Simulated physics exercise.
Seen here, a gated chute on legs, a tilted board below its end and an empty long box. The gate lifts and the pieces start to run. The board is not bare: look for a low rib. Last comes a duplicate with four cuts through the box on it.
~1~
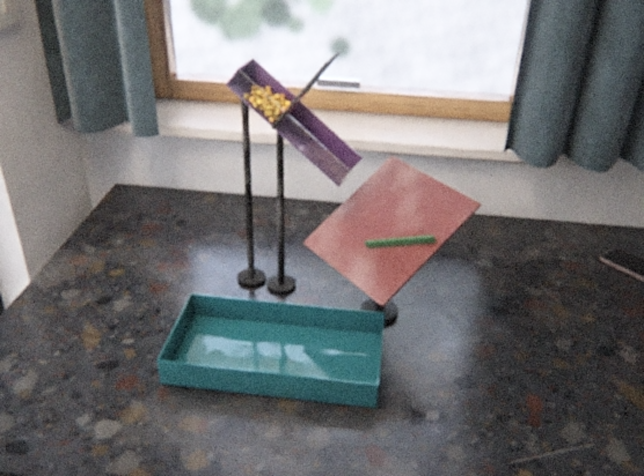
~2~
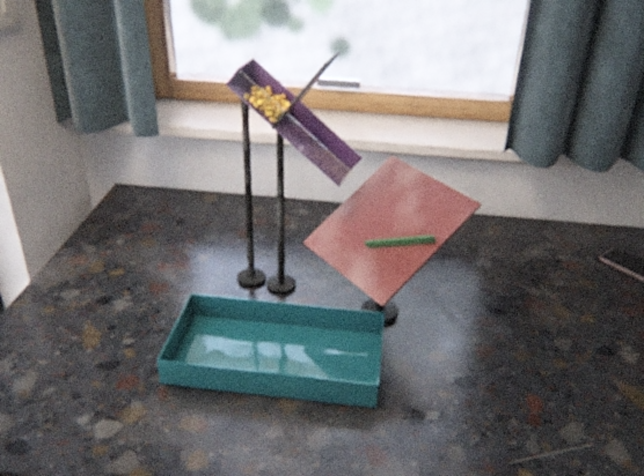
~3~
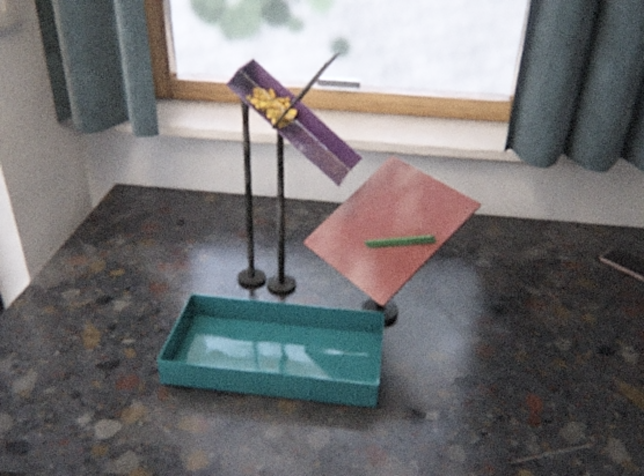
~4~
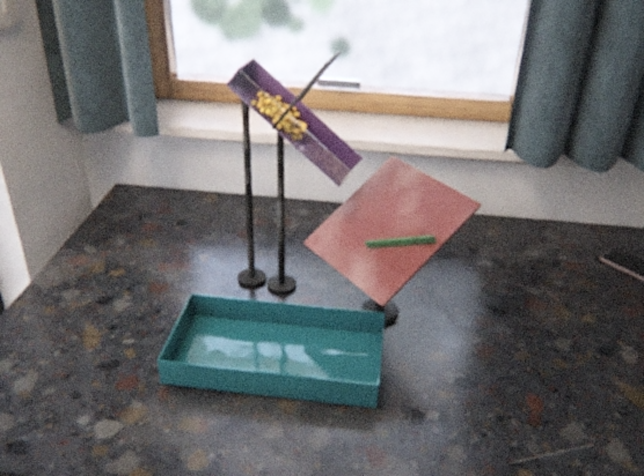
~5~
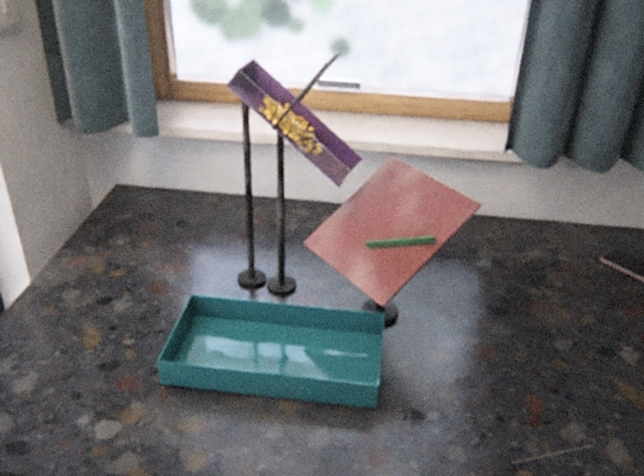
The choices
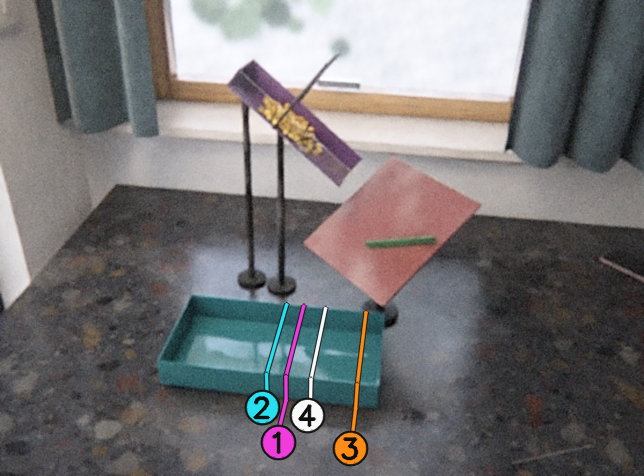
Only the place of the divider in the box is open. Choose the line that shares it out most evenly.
Go for 1.
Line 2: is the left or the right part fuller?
The right side.
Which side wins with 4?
More lands on the left.
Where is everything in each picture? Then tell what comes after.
Load behind the gate near (272, 102), puffed corn balls; lip of the chute near (344, 179), sloping fairly steeply, in the first frame.
Middle of the board near (387, 224), tilted fairly steeply; middle of its low edge near (340, 272); of its high edge near (433, 178), in the second frame.
Front corners of the box near (158, 360) and (378, 384), empty; front of the load near (290, 120), in the third frame.
Middle of the load near (283, 111); its front near (299, 137), close to a quarter of the way to the lip; rib from (434, 236) to (365, 242), in the fourth frame.
Middle of the load near (287, 121); its front near (319, 150), close to half of the way to the lip, in the fifth frame.
On the marked copy, line 1 crosses the front rim at (286, 375); line 2 crosses the front rim at (266, 373); line 3 crosses the front rim at (357, 383); line 4 crosses the front rim at (311, 378).
Choosing 1, of what is caught, close to half on the left of the divider, close to half on the right.
Choosing 2, of what is caught, only a few on the left of the divider, all but a few on the right.
Choosing 3, of what is caught, the whole lot on the left of the divider, none at all on the right.
Choosing 4, of what is caught, all but a few on the left of the divider, only a few on the right.
